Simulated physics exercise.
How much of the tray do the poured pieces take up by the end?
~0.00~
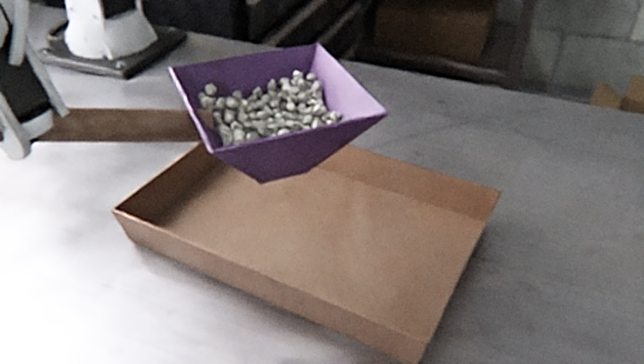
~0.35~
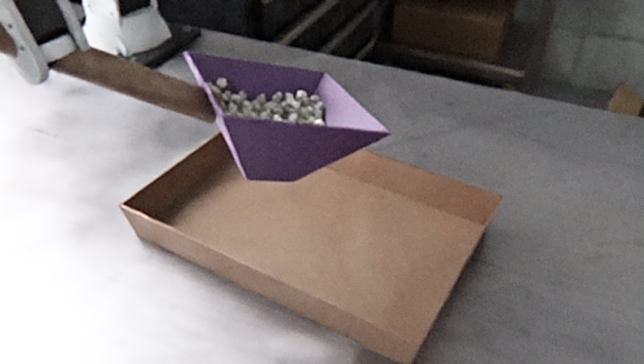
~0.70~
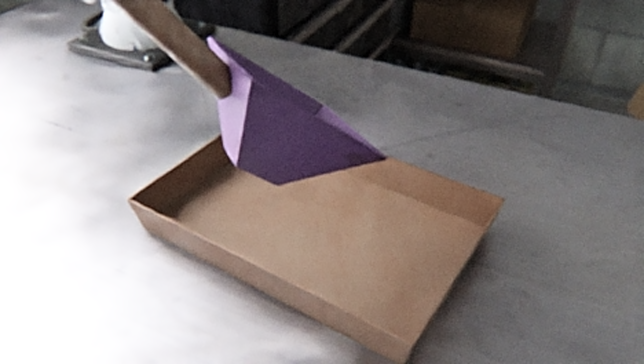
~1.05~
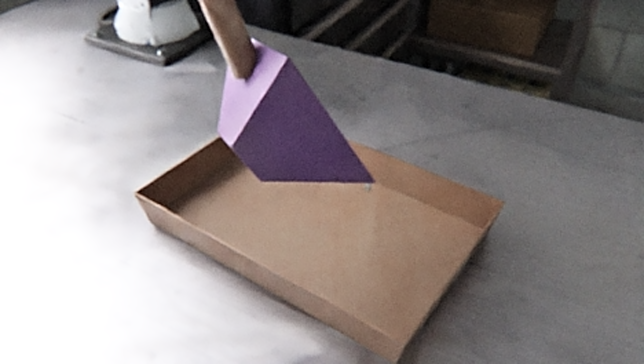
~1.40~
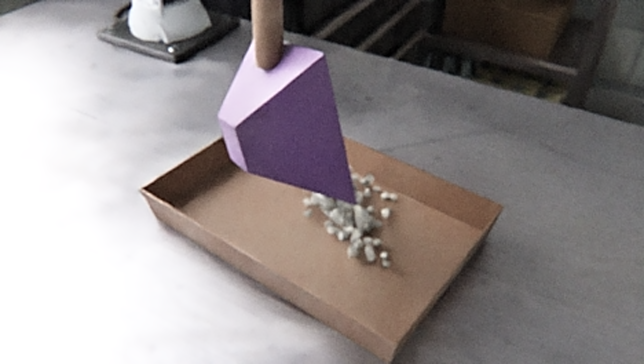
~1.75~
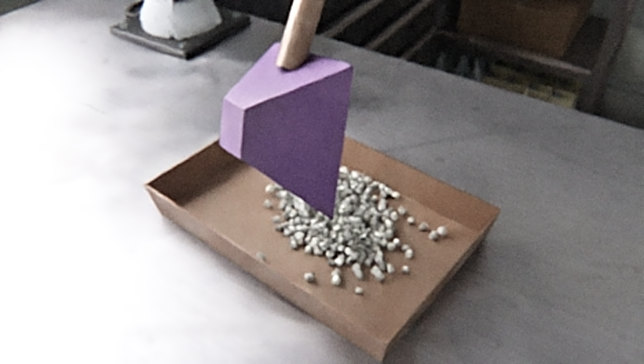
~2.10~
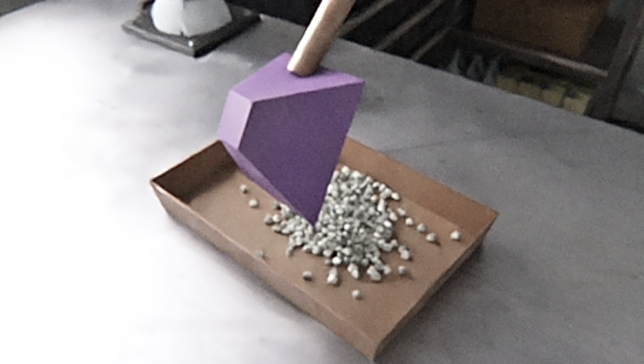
A middling amount ends up in the tray. The pieces form a modest heap with some scattered around it, more than a small sprinkle but far from filling the tray.
At first, a purple, flaring scoop full of small pale grey pieces hangs above a shallow brown tray on a grey table, its wooden handle reaching toward white and dark machinery at the left. The scoop tips toward the right as its handle swings upward, and the pieces disappear from view behind its side. It keeps tilting until its pointed edge aims down into the tray, and pieces begin to spill out. They gather in a spreading heap as the scoop turns further. Finally, the upturned scoop hangs over a loose pile, with a few pieces scattered around it.
